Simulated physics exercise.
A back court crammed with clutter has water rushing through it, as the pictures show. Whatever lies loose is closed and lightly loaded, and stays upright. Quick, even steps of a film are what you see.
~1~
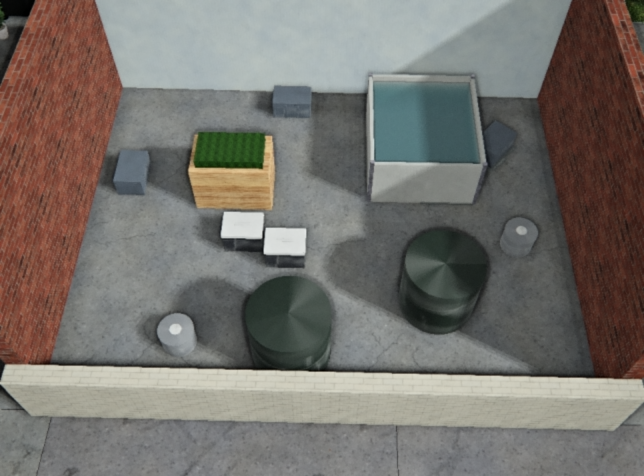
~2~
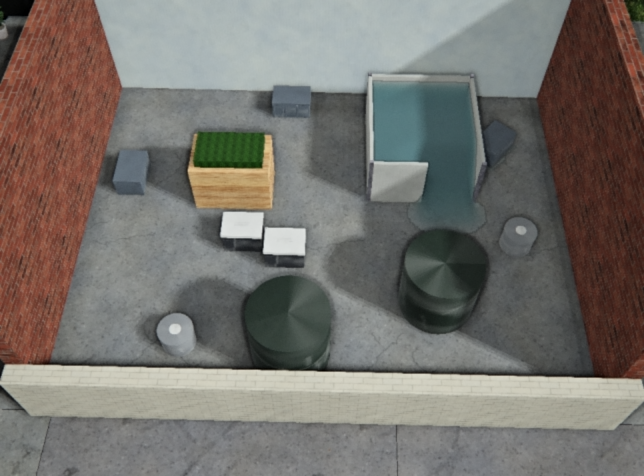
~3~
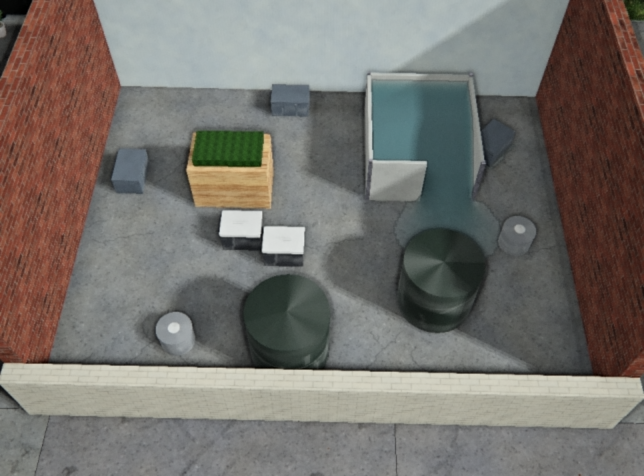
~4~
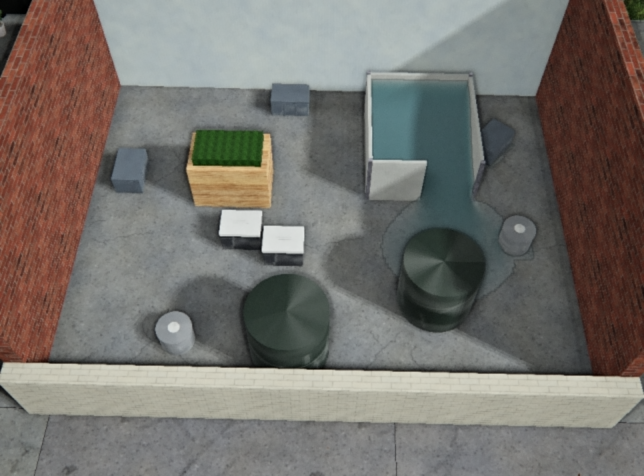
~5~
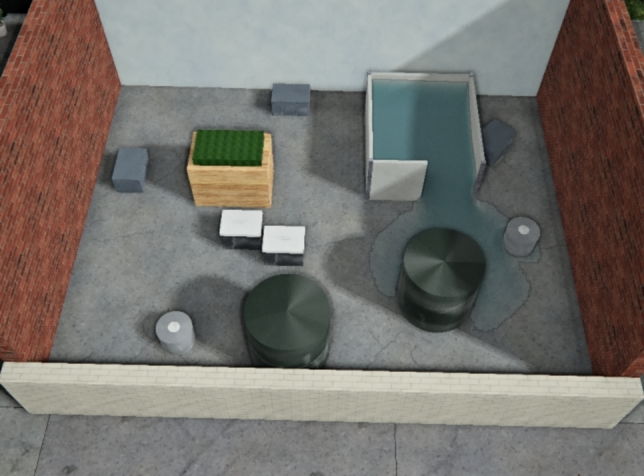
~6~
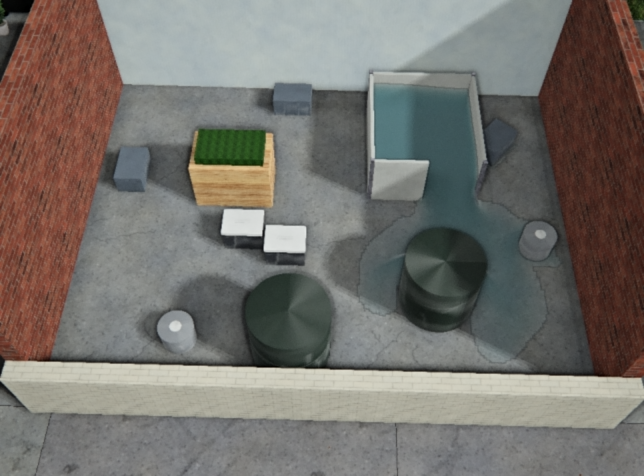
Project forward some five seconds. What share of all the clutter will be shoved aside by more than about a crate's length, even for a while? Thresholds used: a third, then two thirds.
Fewer than a third of the things get pushed well away.
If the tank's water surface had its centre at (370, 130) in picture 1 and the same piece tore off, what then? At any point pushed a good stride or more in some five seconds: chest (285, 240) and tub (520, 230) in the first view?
Findings in sequence - stopped sooner; reached that distance.
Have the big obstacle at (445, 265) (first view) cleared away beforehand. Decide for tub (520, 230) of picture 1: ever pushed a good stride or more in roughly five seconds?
Lab note - displacement check: Reached that mark.
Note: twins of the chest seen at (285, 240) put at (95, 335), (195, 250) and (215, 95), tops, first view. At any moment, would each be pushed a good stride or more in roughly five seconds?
Copy by copy, in order: Largely stays, largely stays, largely stays.
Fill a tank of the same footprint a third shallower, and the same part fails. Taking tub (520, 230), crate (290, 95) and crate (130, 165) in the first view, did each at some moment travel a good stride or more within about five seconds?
Taking them as listed, the first reached the mark, the second stopped before it and the third stopped before it.
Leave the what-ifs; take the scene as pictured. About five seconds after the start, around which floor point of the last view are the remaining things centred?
I'd say somewhere close to (275, 219).
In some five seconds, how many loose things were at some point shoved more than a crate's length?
Number: 2.
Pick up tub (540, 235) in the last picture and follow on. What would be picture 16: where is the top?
Estimated position: Around (578, 313).
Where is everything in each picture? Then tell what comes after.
A tub at (521, 231), on the bottom; a crate at (130, 166), on the bottom; 0 of 7 have shifted, in the first picture.
A tub at (521, 230) rests on the ground; a crate at (130, 166) rests on the ground; 0 of 7 have shifted, in the second picture.
A tub at (519, 229), on the bottom; a crate at (129, 164), on the bottom; 0 of 7 have shifted, in the third picture.
A tub at (519, 229), on the bottom; a crate at (128, 164), on the bottom; 0 of 7 have shifted, in the fourth picture.
A tub at (523, 230), on the bottom, close to its start; a crate at (129, 163) rests on the ground; 1 of 7 have shifted, in the fifth picture.
A tub at (540, 234) rests on the ground, close to its start; a crate at (131, 163), on the bottom; 1 of 7 have shifted, in the sixth picture.
A moment on, 1 of 7 are well off their spots; 0 afloat.
Next, 1 of 7 are well off their spots; 1 afloat.
Later, 2 of 7 are well off their spots; 1 afloat.
In the end, 2 of 7 are well off their spots, and 2 have been at some point; 2 afloat.
